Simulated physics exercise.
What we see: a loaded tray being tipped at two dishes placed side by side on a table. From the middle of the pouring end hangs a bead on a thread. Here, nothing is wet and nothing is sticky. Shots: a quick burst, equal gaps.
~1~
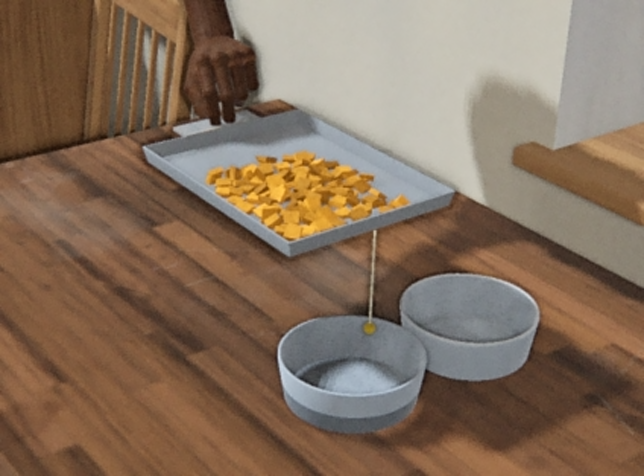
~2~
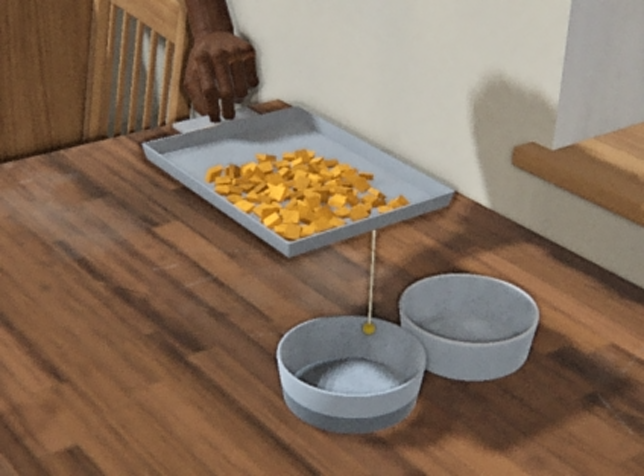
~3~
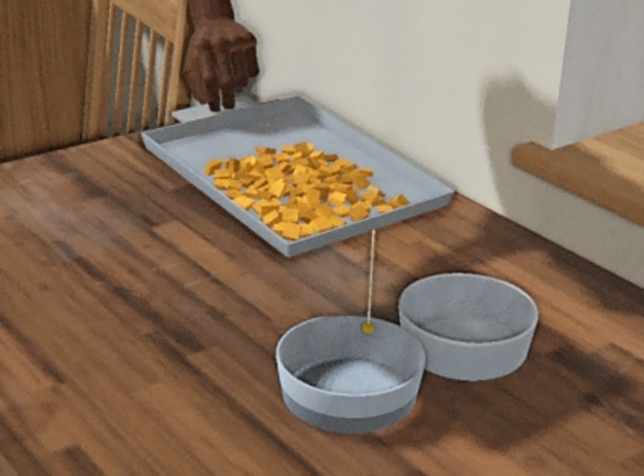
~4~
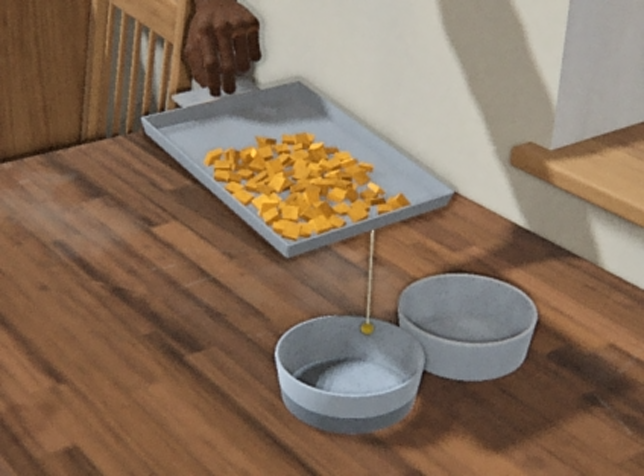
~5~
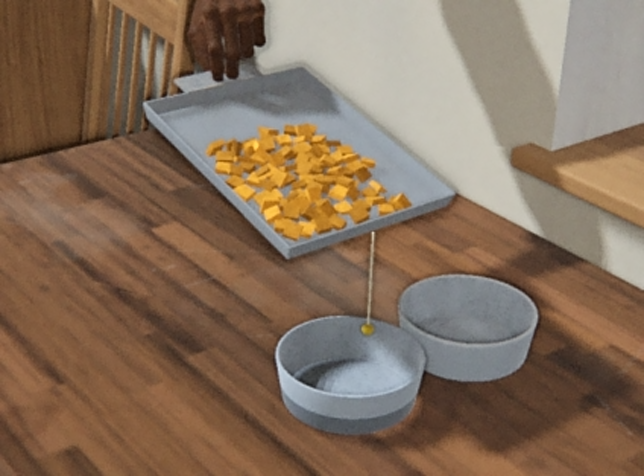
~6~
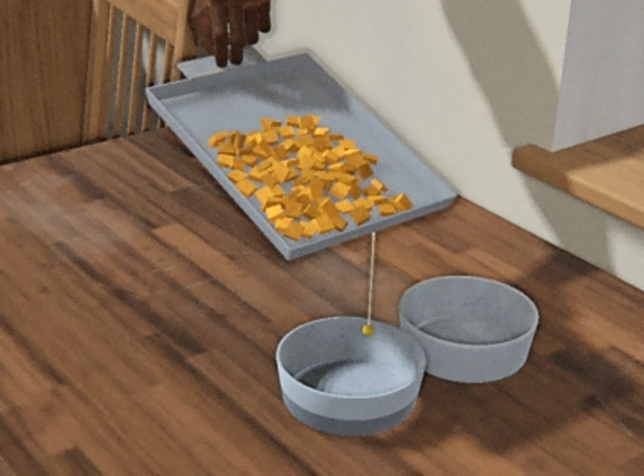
The clip opens on a grey tray of small orange-yellow pieces held level above a wooden table, a bead hanging on a thread from its near edge by two round dishes. A hand then gradually raises the far end, tilting the tray toward the dishes, while the pieces stay bunched on it.
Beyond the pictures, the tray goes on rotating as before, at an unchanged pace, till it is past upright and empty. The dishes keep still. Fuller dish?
Left-hand.
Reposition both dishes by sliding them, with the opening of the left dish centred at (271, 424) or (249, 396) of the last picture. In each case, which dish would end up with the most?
Results - the dish on the right side first, the dish on the right side second.
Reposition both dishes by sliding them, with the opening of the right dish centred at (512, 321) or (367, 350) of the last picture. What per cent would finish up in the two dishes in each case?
Roughly 80 % and then 60 %.
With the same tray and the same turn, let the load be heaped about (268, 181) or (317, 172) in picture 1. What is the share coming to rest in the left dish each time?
Around 60 percent the first time and around 50 percent the second time.
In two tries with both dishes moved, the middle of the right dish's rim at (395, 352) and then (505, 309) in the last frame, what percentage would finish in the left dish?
About 10 per cent, then about 60 per cent.
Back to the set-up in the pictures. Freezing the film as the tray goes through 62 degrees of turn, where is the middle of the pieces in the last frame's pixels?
Somewhere about (357, 193).
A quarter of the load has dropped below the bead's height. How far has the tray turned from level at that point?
85°, roughly.
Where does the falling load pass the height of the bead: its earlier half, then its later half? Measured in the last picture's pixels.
(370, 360) first, (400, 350) later.
Just after the last frame, tray tipped steeply; almost all on the tray; just a few in the air.
A moment on, tray tipped past a quarter turn; roughly half on the tray; roughly a quarter in the left dish; just a few in the right dish; about a tenth outside both; about a tenth in the air.
Further on, tray tipped past a quarter turn; roughly half in the left dish; about a tenth in the right dish; roughly a third outside both.
When it is over, tray tipped past a quarter turn; roughly half in the left dish; about a tenth in the right dish; roughly a third outside both.
